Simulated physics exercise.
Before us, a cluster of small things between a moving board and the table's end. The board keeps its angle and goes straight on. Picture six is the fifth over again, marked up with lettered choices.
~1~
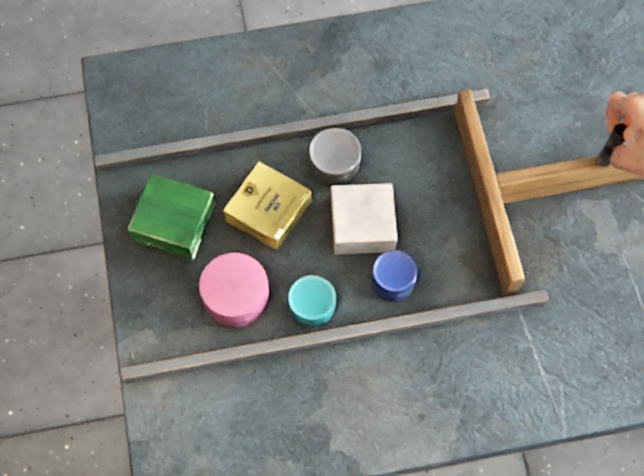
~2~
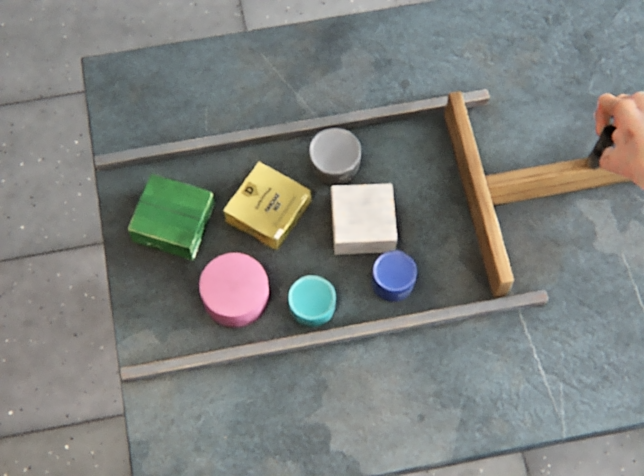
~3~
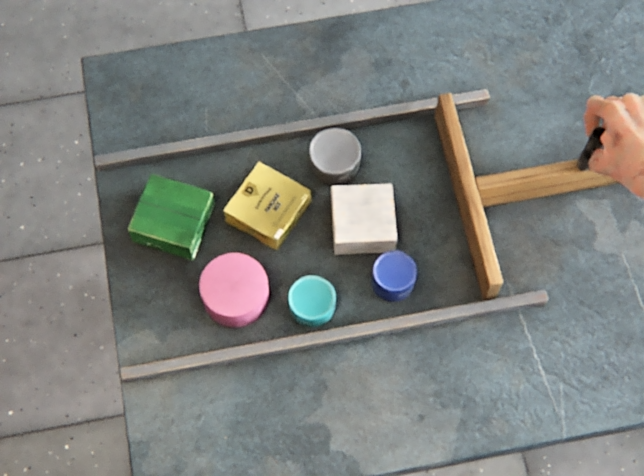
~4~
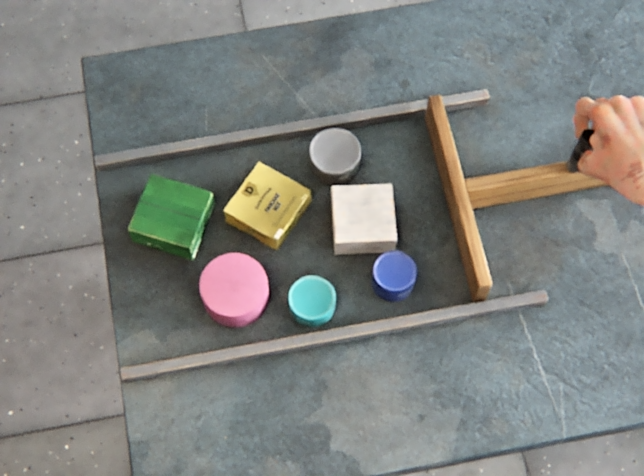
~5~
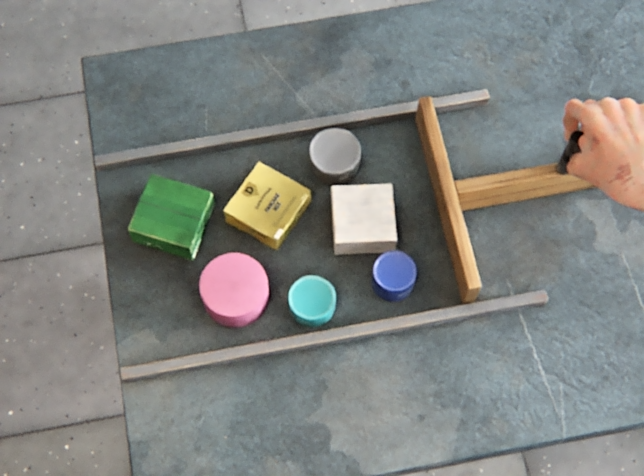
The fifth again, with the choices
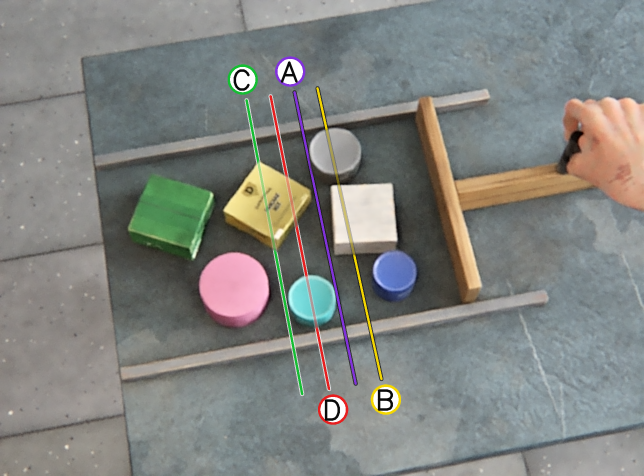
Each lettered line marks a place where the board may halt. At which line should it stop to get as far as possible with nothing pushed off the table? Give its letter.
Line C.
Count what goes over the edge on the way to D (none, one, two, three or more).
In all, none.
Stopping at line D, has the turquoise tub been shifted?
Yes.
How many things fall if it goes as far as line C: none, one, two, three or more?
The count is none.
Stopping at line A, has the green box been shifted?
Yes.
On the marked copy, A at (323, 230); B at (348, 225); C at (273, 239); D at (298, 234).
With C. Early on, board (386, 200); blue jar (371, 280); white block (349, 222).
Further on, board (321, 211); green box (148, 216); pink tin (221, 289).
At the end, board (277, 219); green box (107, 216); yellow packet (176, 210); nothing has fallen.
As for the rest, A is safe but short; B is safe but short; D is safe but short.
